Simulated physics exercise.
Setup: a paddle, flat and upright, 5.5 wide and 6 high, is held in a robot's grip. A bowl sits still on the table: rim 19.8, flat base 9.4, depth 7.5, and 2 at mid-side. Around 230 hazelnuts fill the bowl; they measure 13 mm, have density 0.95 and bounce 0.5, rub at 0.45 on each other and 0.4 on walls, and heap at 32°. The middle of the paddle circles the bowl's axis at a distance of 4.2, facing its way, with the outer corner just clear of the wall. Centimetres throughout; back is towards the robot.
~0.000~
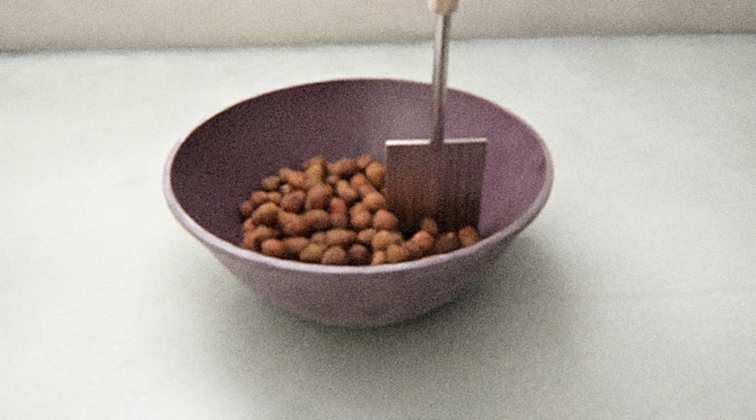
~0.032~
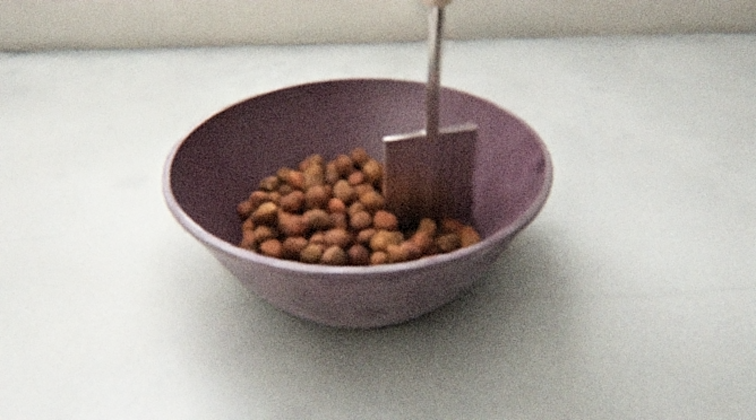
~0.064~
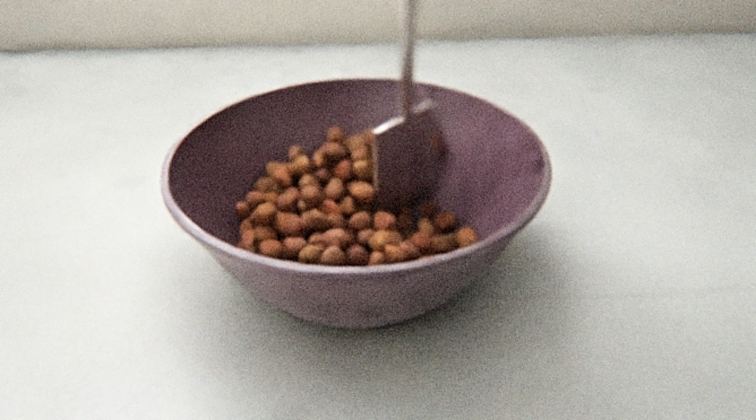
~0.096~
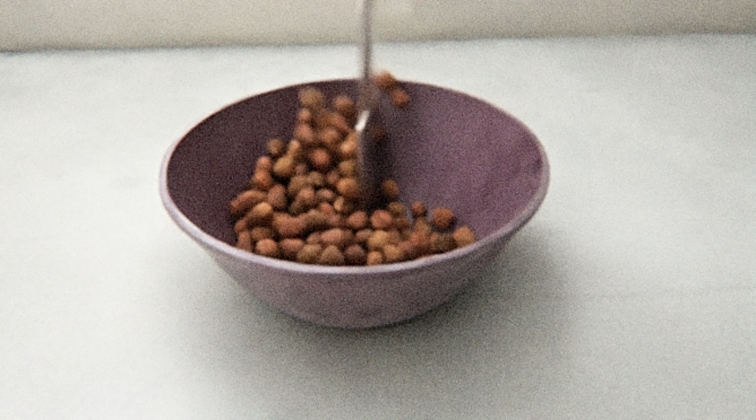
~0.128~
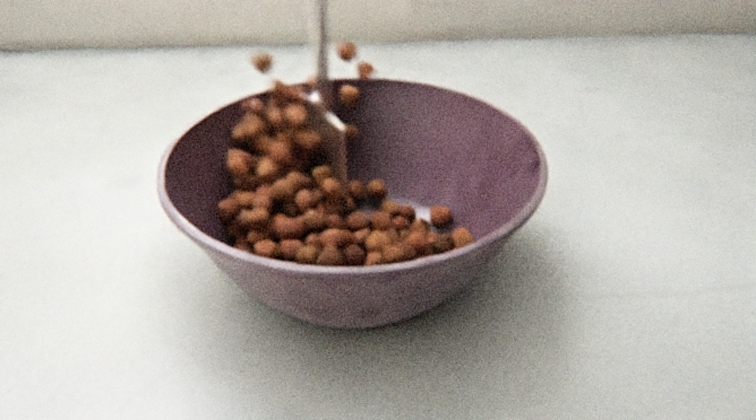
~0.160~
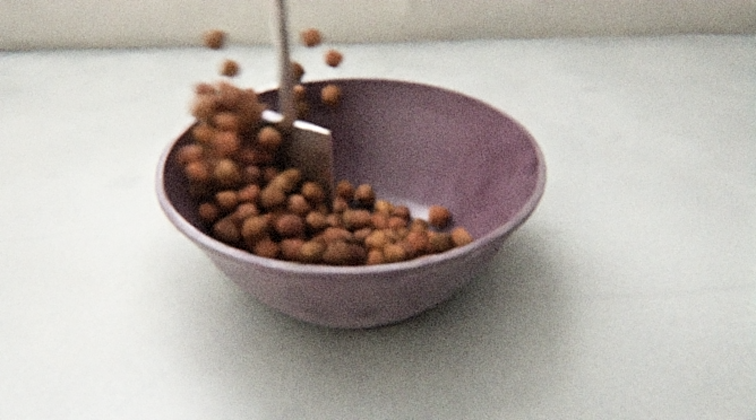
A flat metal paddle swept leftward around the inside of a purple bowl, pushing the brown nuts into a heap against the left side and tossing a few up above the rim.
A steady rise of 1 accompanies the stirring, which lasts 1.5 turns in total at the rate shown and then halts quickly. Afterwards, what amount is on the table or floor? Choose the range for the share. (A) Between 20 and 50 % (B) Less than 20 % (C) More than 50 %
Option A: Between 20 and 50 %.
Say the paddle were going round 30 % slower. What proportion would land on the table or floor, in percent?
Estimated share: About 15 per cent.
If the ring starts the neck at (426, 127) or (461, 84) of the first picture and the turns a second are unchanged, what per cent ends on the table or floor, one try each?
I'd guess some 25 and 5 percent.
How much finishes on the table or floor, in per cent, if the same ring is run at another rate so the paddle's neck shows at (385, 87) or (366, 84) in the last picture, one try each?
Roughly 0 per cent on the first try and 5 per cent on the second.
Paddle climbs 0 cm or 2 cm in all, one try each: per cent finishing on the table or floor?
Around 40 percent, then 25 percent.
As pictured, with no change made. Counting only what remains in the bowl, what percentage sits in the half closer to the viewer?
Some 50 per cent.
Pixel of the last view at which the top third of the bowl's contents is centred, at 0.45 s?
Estimated centre: (365, 129).
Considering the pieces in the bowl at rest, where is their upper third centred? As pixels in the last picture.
Close to (294, 226).
After 0.30 s, 295° round, highest piece 13 above the table; 195 in the bowl, 7 on the table or floor, 32 in flight or on the tool.
After 0.45 s, 85° round, highest piece 12 above the table; 164 in the bowl, 45 on the table or floor, 25 in flight or on the tool.
After 0.72 s, 180° round, highest piece 6 above the table; 155 in the bowl, 79 on the table or floor.
After 1.42 s, 180° round, highest piece 5 above the table; 155 in the bowl, 79 on the table or floor.
In the end, 155 in the bowl, 79 on the table or floor. That is 34 % on the table or floor.
